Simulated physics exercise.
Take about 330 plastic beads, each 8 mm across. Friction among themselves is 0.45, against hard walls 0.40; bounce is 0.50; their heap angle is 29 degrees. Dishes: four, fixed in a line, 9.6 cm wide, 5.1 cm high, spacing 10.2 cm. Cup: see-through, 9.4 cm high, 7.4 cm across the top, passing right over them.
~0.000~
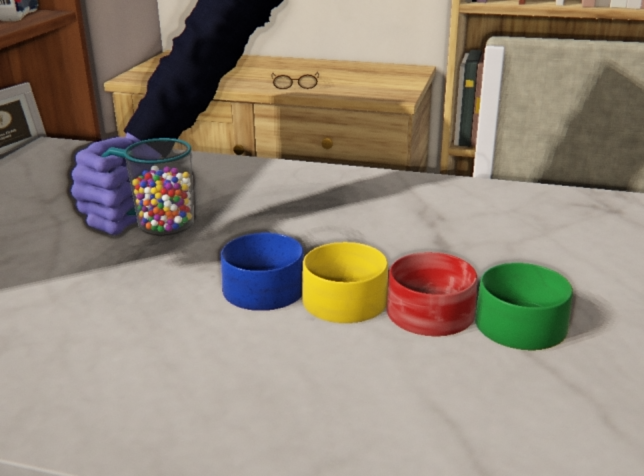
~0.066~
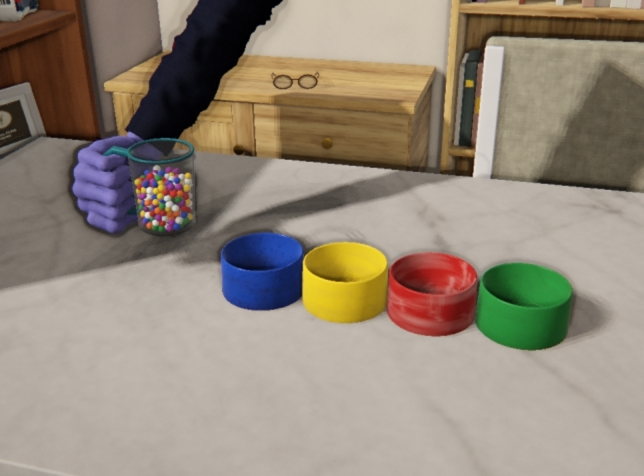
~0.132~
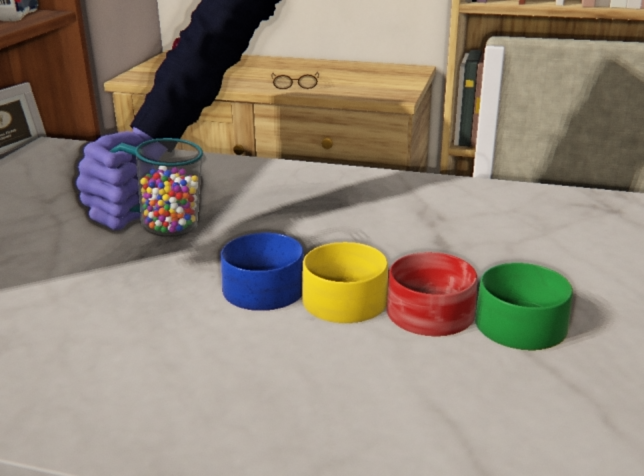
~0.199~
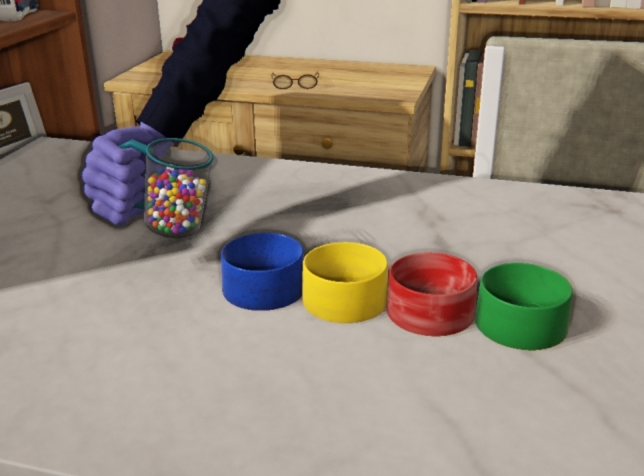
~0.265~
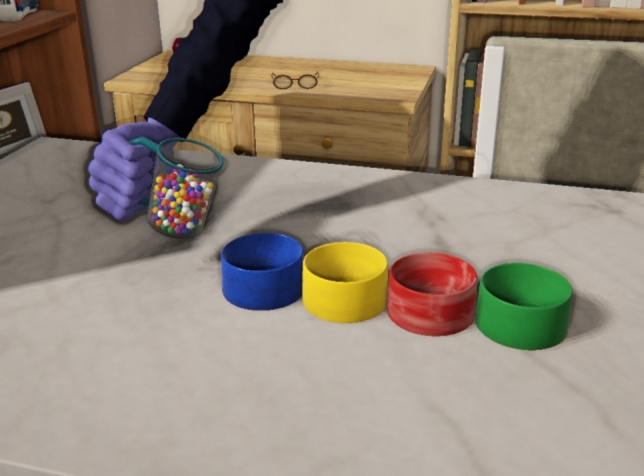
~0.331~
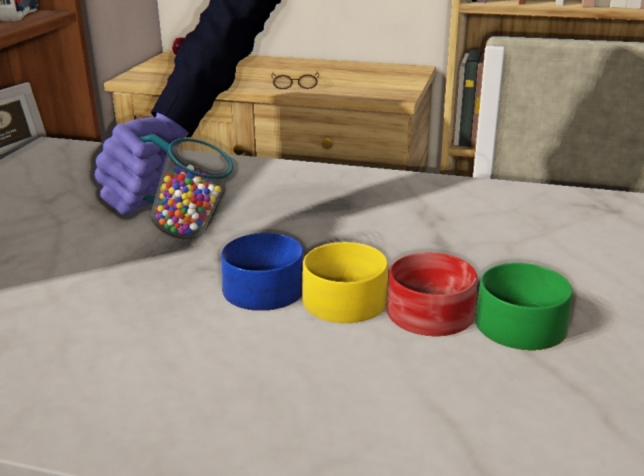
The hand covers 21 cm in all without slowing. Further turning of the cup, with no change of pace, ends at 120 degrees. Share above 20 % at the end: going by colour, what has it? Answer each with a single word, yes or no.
Red no, blue no, green no, yellow yes, counter no.
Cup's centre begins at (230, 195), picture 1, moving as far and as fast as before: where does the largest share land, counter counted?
The biggest share goes to red.
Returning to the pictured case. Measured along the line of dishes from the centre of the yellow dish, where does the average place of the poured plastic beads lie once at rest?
Roughly 1 cm away, on the larger-x side.
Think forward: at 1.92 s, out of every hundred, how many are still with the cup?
About 0 percent of the load.
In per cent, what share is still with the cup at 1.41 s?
Reading: Approx. 60 %.
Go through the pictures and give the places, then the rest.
Cup at (162, 187), tilt 0 degrees, lip at (187, 153), moved 0.0 cm; middle of the pieces at (163, 198); blue dish at (262, 252); yellow dish at (345, 262); red dish at (433, 273); green dish at (526, 285), in the first picture.
Cup at (164, 188), tilt 2 degrees, lip at (190, 154), moved 0.2 cm; middle of the pieces at (165, 199), in the second picture.
Cup at (170, 188), tilt 6 degrees, lip at (199, 158), moved 0.9 cm; middle of the pieces at (169, 199), in the third picture.
Cup at (176, 189), tilt 12 degrees, lip at (210, 163), moved 1.8 cm; middle of the pieces at (174, 199), in the fourth picture.
Cup at (183, 190), tilt 18 degrees, lip at (220, 167), moved 2.6 cm; middle of the pieces at (179, 199), in the fifth picture.
Cup at (189, 190), tilt 24 degrees, lip at (229, 173), moved 3.5 cm; middle of the pieces at (185, 199); blue dish at (262, 252); yellow dish at (345, 262); red dish at (433, 273); green dish at (526, 285). The cup turns about 90 degrees a second and travels 13 cm a second, in the sixth picture.
Then, at 0.98 s, tilt 81 degrees; cup holds 100 %.
After 1.41 s, tilt 118 degrees; cup holds 60 %, yellow 40 %.
Then, at 1.92 s, tilt 120 degrees; cup holds 0 %, yellow 95 %.
In the end, at 2.5 s, red 0 %, blue 0 %, green 0 %, yellow 95 %, counter 5 %.
